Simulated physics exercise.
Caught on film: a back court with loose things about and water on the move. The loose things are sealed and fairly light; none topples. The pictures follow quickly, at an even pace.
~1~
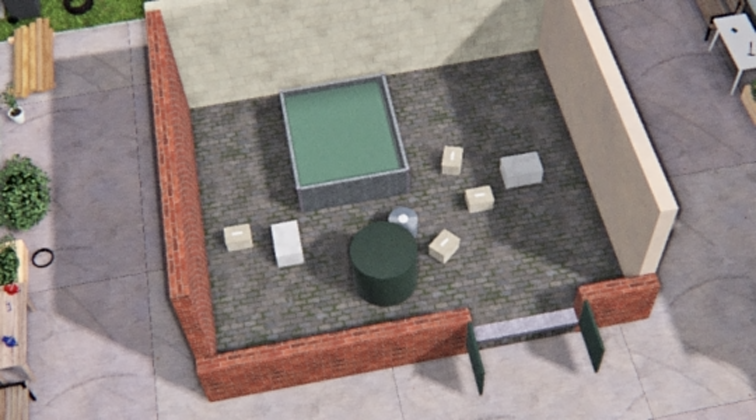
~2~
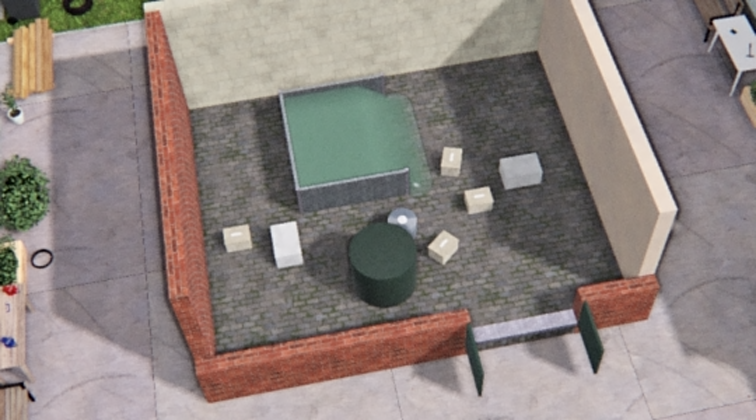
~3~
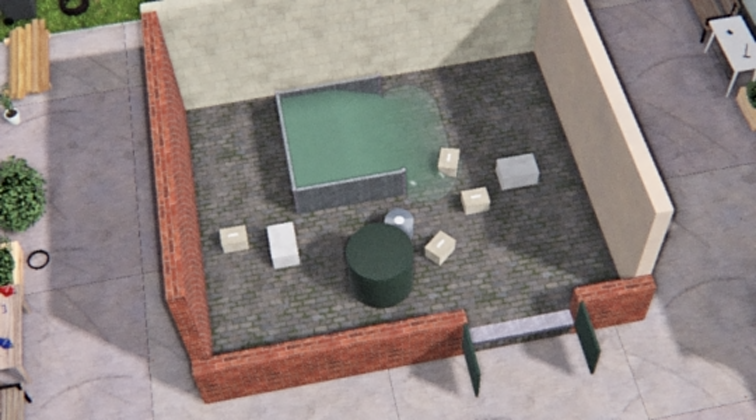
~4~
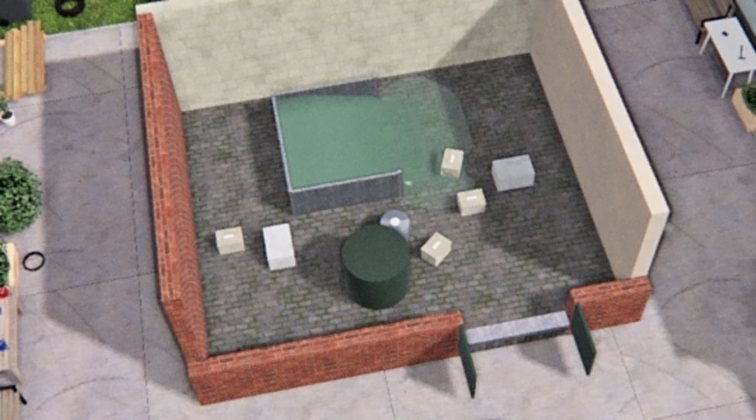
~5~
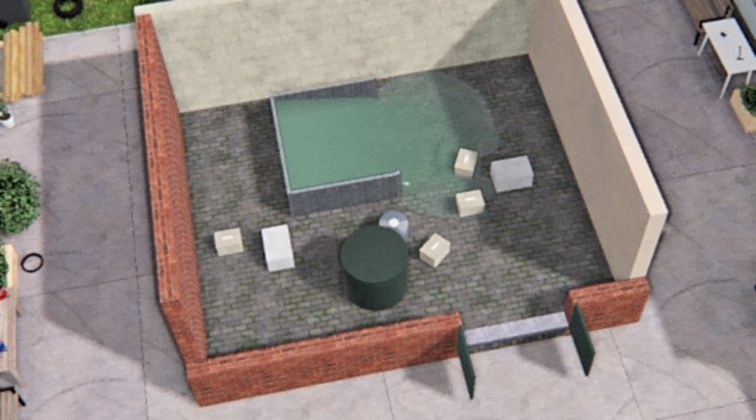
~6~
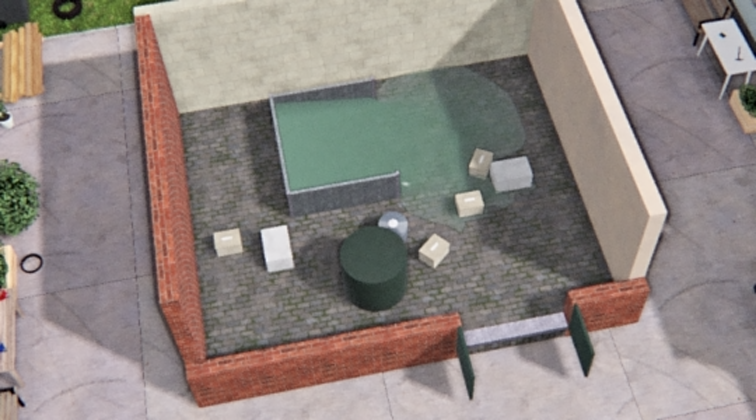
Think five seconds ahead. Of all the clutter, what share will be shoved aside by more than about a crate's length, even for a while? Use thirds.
It is between one and two thirds.
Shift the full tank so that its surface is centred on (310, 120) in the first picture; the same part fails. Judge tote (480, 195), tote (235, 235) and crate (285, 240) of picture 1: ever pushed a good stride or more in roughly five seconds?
One after the other: That far or more, under that, no.
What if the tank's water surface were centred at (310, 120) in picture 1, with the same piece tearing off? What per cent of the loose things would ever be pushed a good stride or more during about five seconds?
Roughly 40 per cent.
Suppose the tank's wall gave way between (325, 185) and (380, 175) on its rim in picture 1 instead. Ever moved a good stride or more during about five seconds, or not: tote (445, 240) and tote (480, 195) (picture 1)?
As listed: Shifted that much, not that far.
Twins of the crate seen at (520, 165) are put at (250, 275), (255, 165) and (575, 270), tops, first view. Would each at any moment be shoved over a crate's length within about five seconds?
In turn: Less than that, not that far, swept aside.
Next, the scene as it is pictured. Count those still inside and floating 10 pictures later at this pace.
That makes 1.
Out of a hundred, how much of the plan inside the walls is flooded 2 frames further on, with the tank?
Some 35 per cent.
A moment on, 1 of 7 are well off their spots; 0 afloat.
Next, 2 of 7 are well off their spots; 1 afloat.
Later, 2 of 7 are well off their spots; 1 afloat.
In the end, 3 of 7 are well off their spots, and 3 have been at some point; 1 afloat.
